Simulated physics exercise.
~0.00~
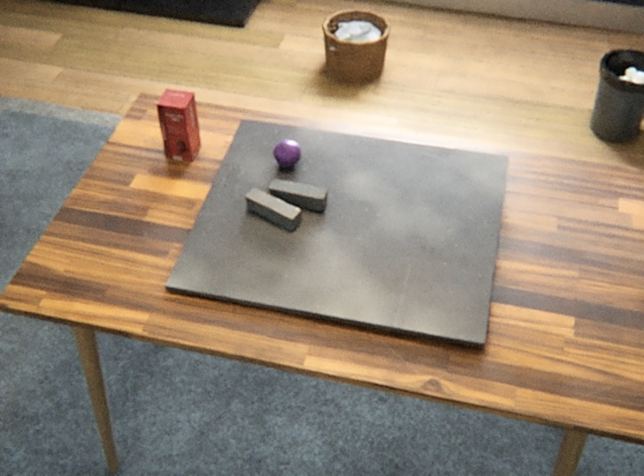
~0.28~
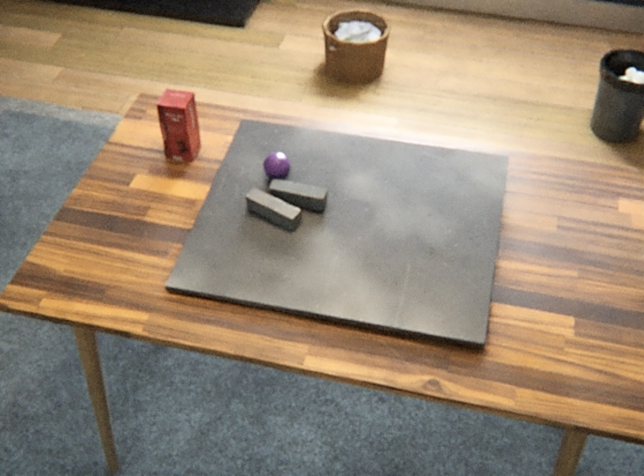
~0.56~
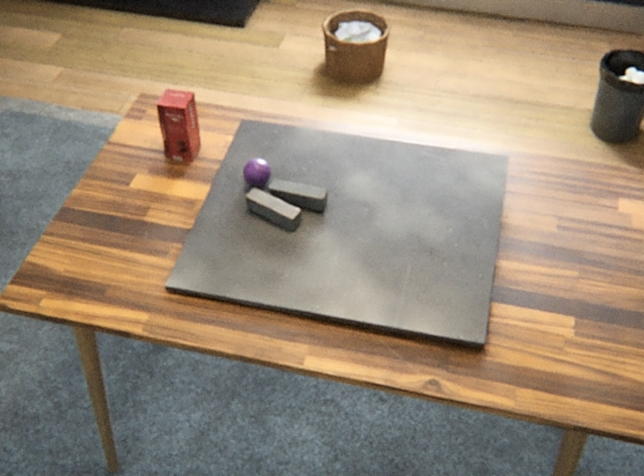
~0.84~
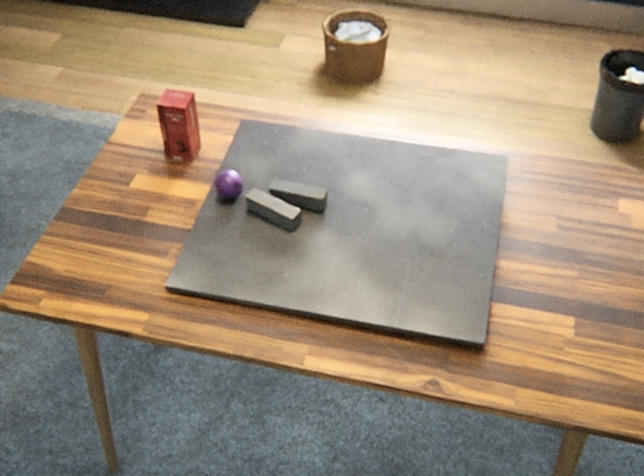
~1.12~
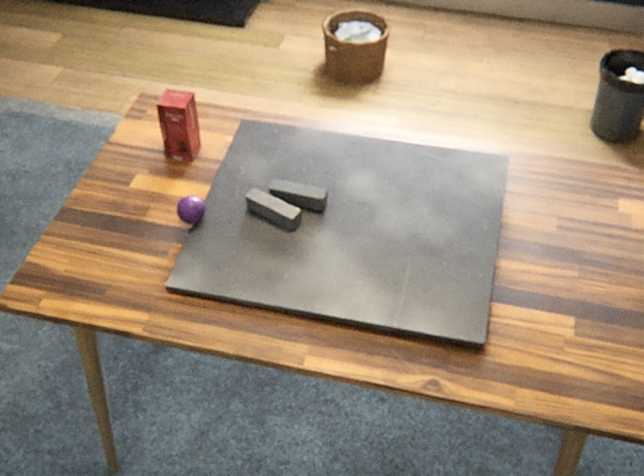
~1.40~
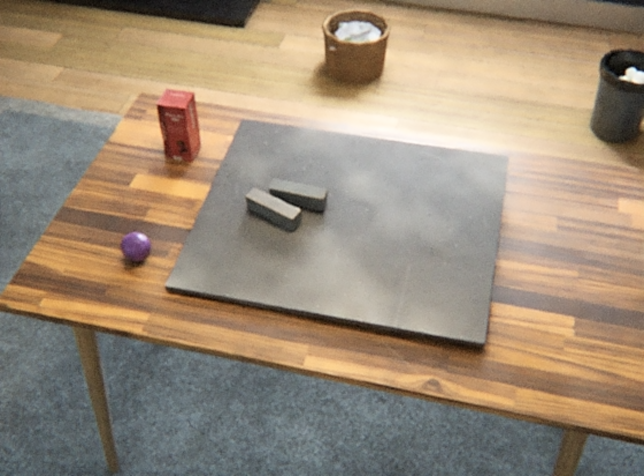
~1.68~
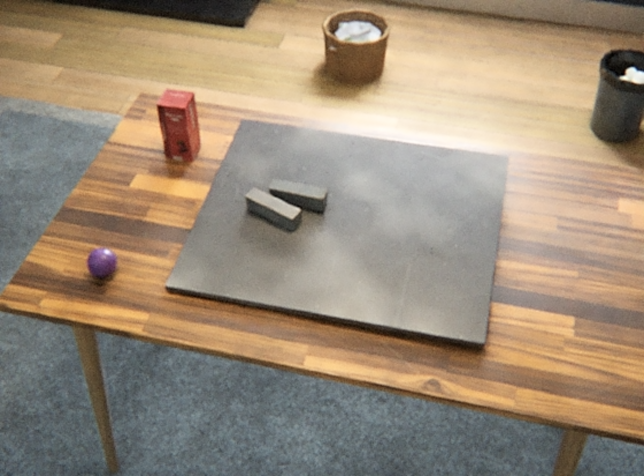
We see a dark board on a wooden table with two fixed blocks, a small purple ball-like object and a red carton standing nearby. The purple object rolls left and toward us past the blocks, leaves the board's left edge, and ends on the tabletop near the table's left side.
